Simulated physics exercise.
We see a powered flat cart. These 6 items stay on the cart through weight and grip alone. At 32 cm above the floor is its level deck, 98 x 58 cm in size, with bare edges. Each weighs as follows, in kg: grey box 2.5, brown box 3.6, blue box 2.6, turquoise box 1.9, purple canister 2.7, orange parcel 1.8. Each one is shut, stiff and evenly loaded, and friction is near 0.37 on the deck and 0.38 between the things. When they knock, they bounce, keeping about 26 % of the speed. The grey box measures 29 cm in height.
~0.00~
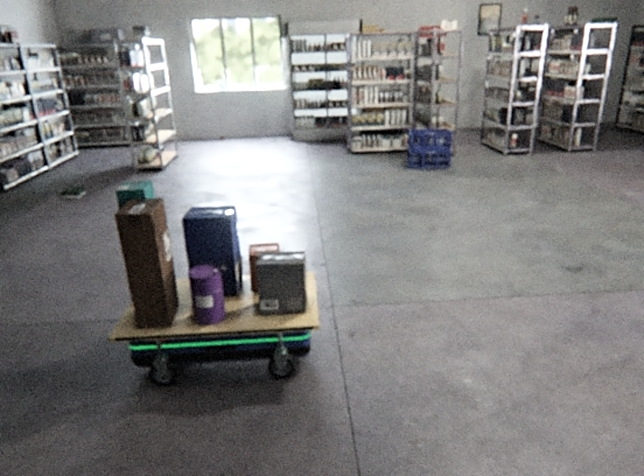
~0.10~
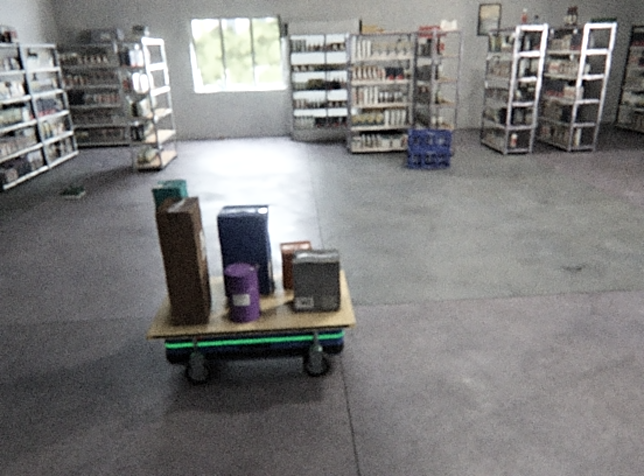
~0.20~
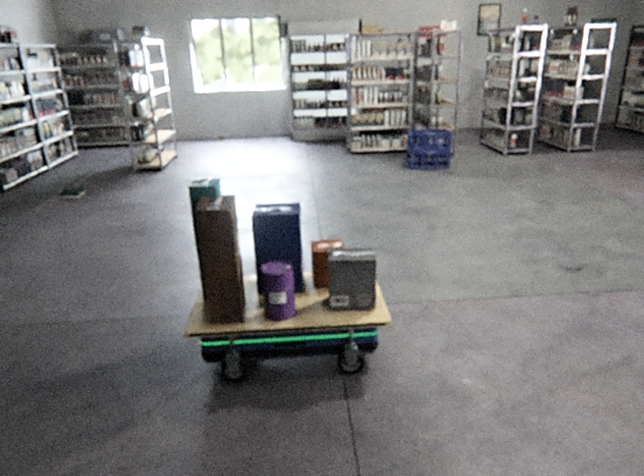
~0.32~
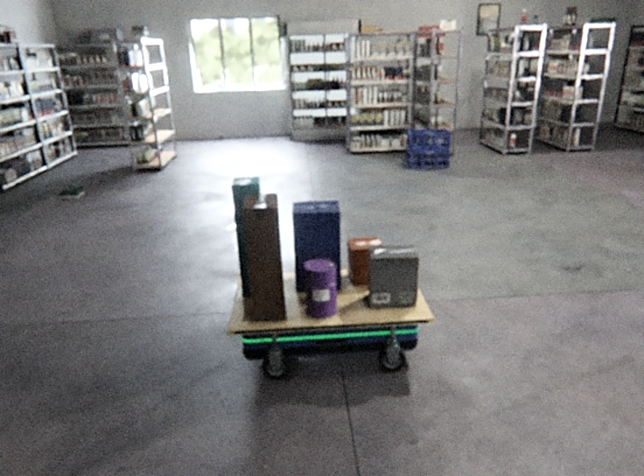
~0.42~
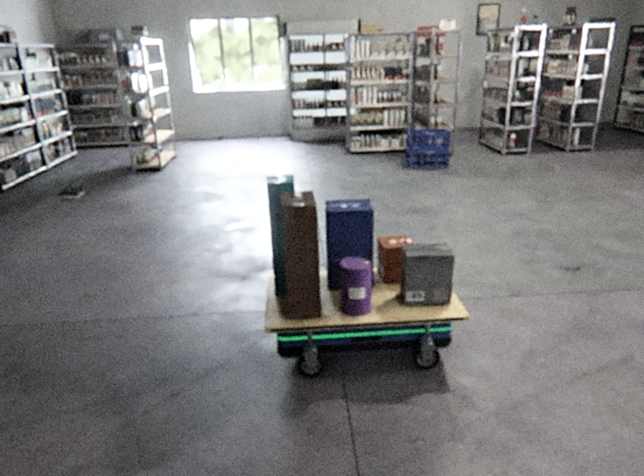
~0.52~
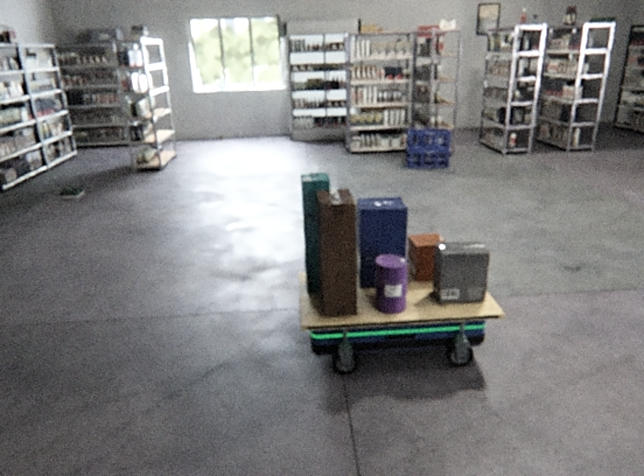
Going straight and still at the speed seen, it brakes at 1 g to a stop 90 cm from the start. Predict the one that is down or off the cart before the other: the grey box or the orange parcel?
Before the other: The first.
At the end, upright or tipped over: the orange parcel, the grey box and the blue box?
In the last frame the orange parcel does not stay up, the grey box does not stay up and the blue box remains up.
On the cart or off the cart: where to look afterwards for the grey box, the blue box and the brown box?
Grey box: Goes out of bounds; blue box: Stays in bounds; brown box: Stays in bounds.
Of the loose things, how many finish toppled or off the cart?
The tally is 4.
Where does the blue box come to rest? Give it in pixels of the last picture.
Near (462, 237).
After 0.72 s, 107 cm covered, stopped; grey box slid 14 cm near (511, 269); orange parcel slid 14 cm near (473, 254); turquoise box leaning 23°.
After 0.92 s, 107 cm covered, stopped; grey box now off the cart; orange parcel leaning 5° near (495, 253); brown box leaning 52°.
At rest (1.9 s), off the cart, grey box and orange parcel; tipped over on the cart, brown box and turquoise box; not toppled but over 10 cm from the start, blue box and purple canister. Seen from the same camera at the end, grey box near (566, 320), orange parcel near (520, 309). Grey box went at 0.76 s; orange parcel went at 0.94 s.
